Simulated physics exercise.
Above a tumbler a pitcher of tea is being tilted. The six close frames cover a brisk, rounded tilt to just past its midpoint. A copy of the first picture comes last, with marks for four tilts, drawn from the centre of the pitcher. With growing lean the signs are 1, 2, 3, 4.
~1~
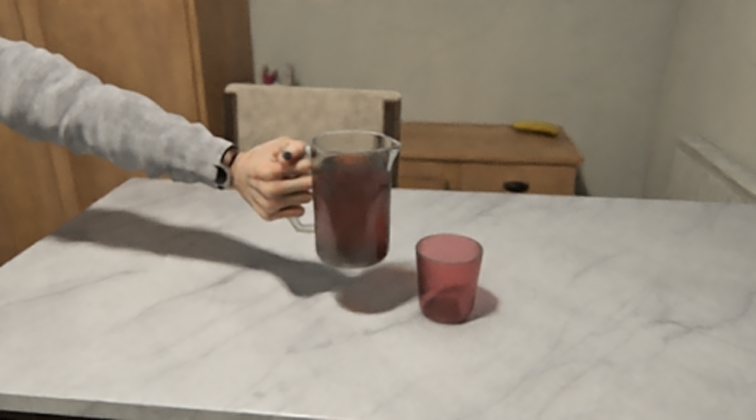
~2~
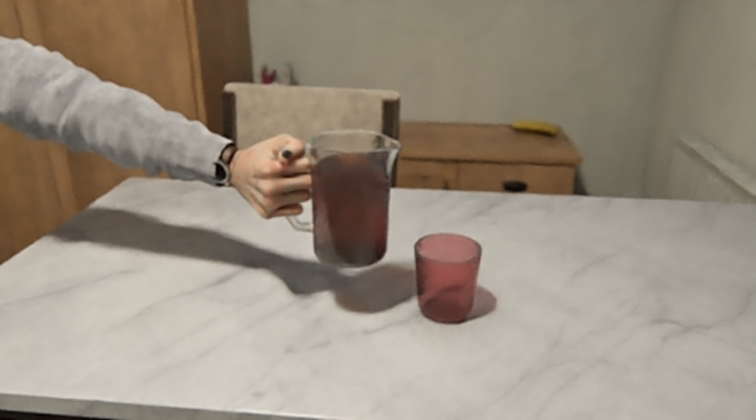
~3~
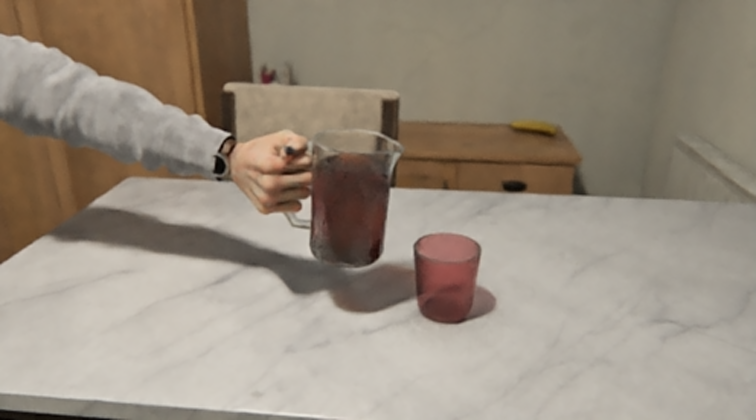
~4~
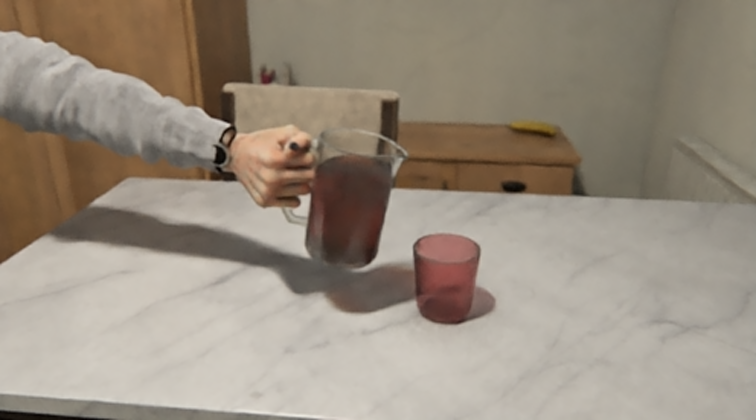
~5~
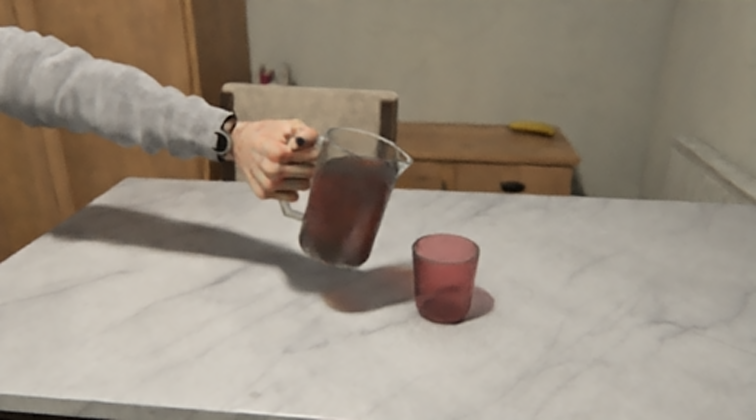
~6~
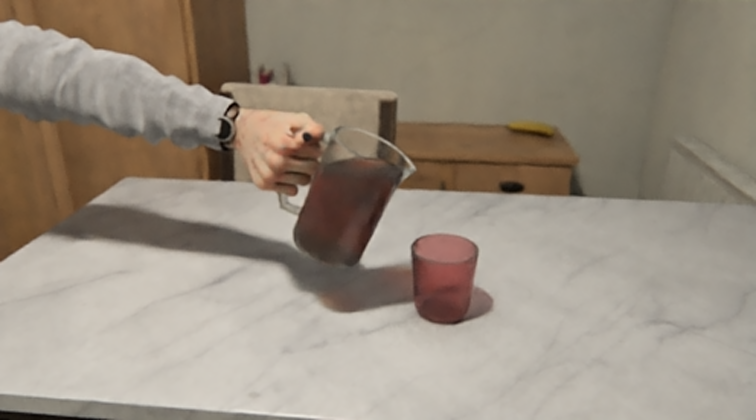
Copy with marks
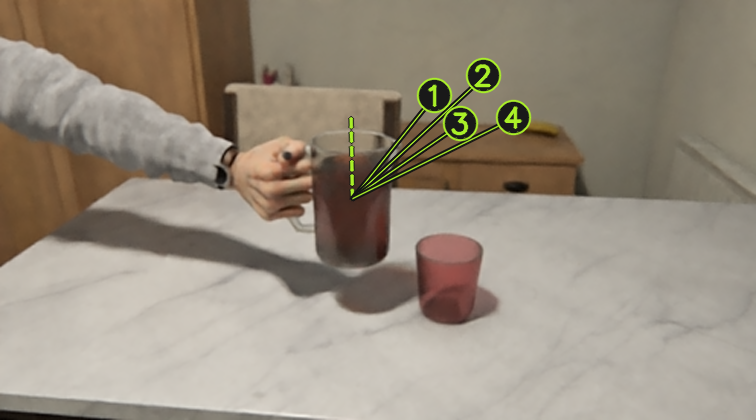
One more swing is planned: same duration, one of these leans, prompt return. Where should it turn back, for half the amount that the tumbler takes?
4 works best here.
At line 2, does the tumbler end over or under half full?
Under half.
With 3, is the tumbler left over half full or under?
Under half.
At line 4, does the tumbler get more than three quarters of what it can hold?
No, less.
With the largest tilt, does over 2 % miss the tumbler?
No.
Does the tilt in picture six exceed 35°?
No.
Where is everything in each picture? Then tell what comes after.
In the first picture, upright, lip at (399, 145); rim of the tumbler round (449, 247); nothing has left yet.
In the second picture, upright, lip at (400, 146); nothing has left yet.
In the third picture, tipped about 5°, lip at (402, 149); nothing has left yet.
In the fourth picture, tipped about 10°, lip at (406, 154); nothing has left yet.
In the fifth picture, tipped about 16°, lip at (410, 161); nothing has left yet.
In the sixth picture, tipped about 23°, lip at (414, 169); nothing has left yet.
In lime, 1 at (423, 109); 2 at (471, 88); 3 at (447, 133); 4 at (498, 126).
For line 1, the tumbler ends with about 6 % of what it can hold.
For line 2, the tumbler ends with about 17 % of what it can hold.
For line 3, the tumbler ends with about 31 % of what it can hold.
For line 4, the tumbler ends with about 50 % of what it can hold.
